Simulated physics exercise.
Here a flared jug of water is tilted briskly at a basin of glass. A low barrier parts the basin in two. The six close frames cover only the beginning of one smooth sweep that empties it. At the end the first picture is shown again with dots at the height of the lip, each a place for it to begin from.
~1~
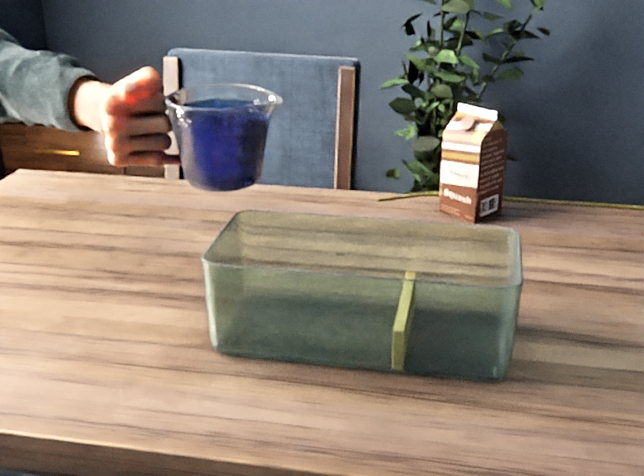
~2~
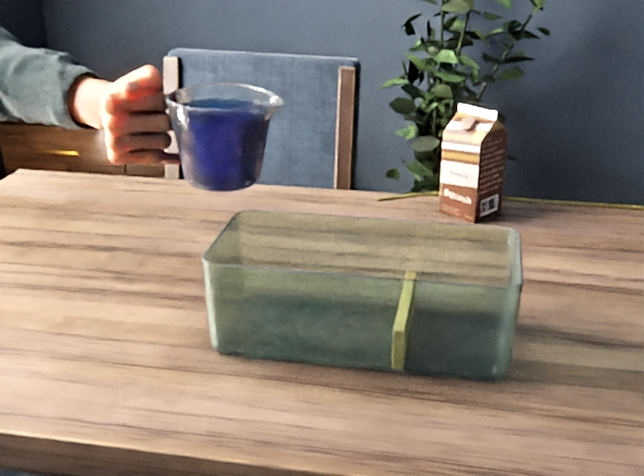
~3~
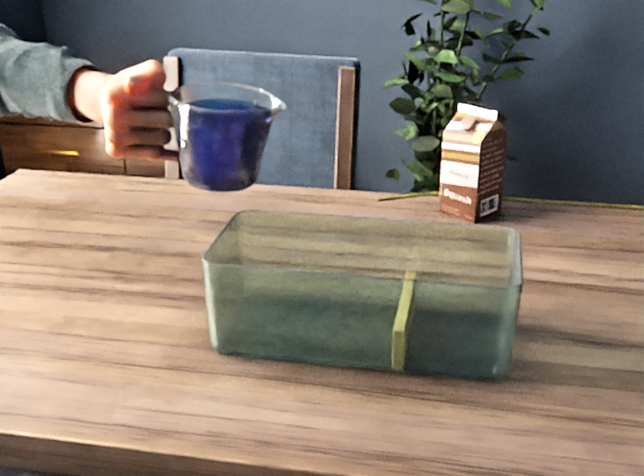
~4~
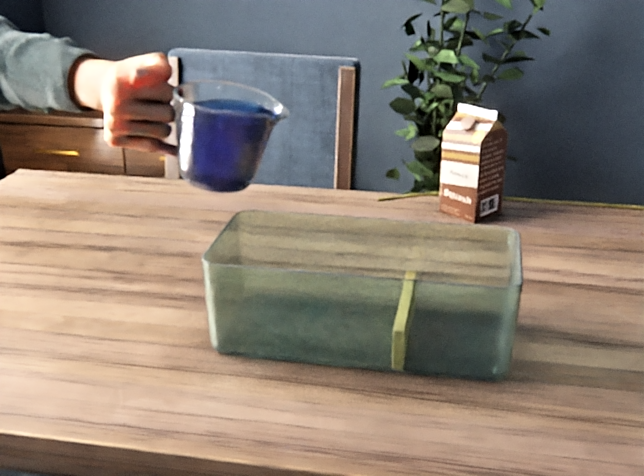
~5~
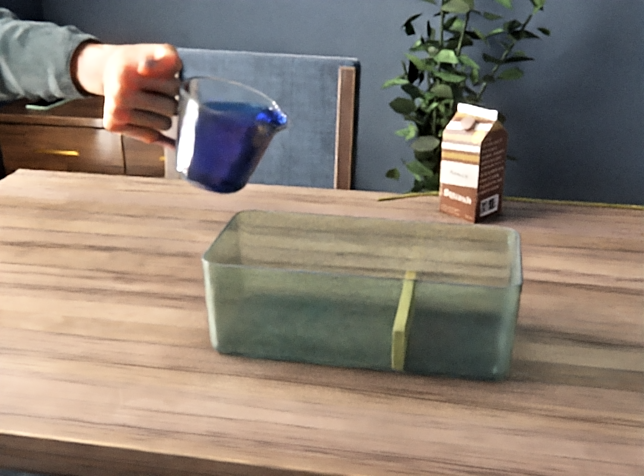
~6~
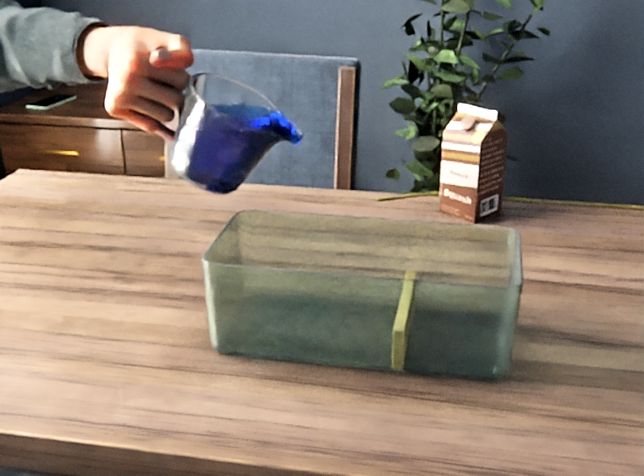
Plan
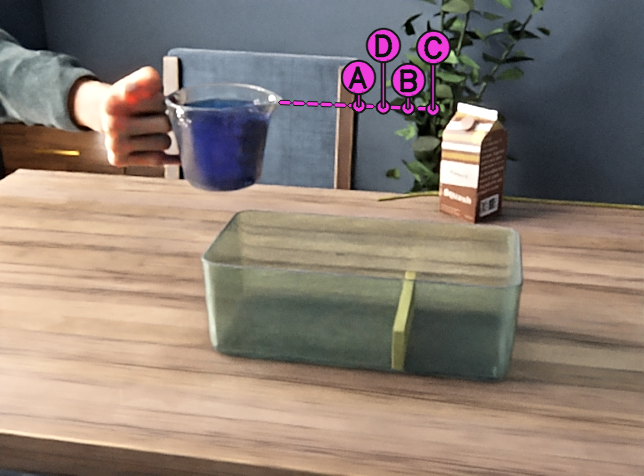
The clip opens on a hand holding a clear jug of blue liquid upright above and behind a greenish glass basin with a low yellow-green divider, on a wooden table. The hand tilts the jug to the right, gradually then more steeply, until blue liquid pushes out over its lip.
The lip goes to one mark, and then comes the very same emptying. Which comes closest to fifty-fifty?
Take A.
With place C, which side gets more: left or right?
The right one.
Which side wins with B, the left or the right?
The right one.
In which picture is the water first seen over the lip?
Picture 6.
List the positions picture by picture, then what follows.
Upright, lip at (280, 102); basin from (212, 347) to (509, 377); top of the wall at (406, 299); nothing has left yet, in the first picture.
Upright, lip at (281, 103); nothing has left yet, in the second picture.
Tipped about 5°, lip at (284, 108); nothing has left yet, in the third picture.
Tipped about 11°, lip at (287, 115); nothing has left yet, in the fourth picture.
Tipped about 19°, lip at (290, 125); nothing has left yet, in the fifth picture.
Tipped about 29°, lip at (292, 137); water is over the lip, down to (292, 137), in the sixth picture.
In magenta, A at (358, 105); B at (408, 108); C at (433, 109); D at (383, 107).
Choosing A, about 52 % ends left of the wall and 48 % right of it.
Choosing B, about 4 % ends left of the wall and 95 % right of it.
Choosing C, about 15 % ends left of the wall and 82 % right of it.
Choosing D, about 15 % ends left of the wall and 83 % right of it.
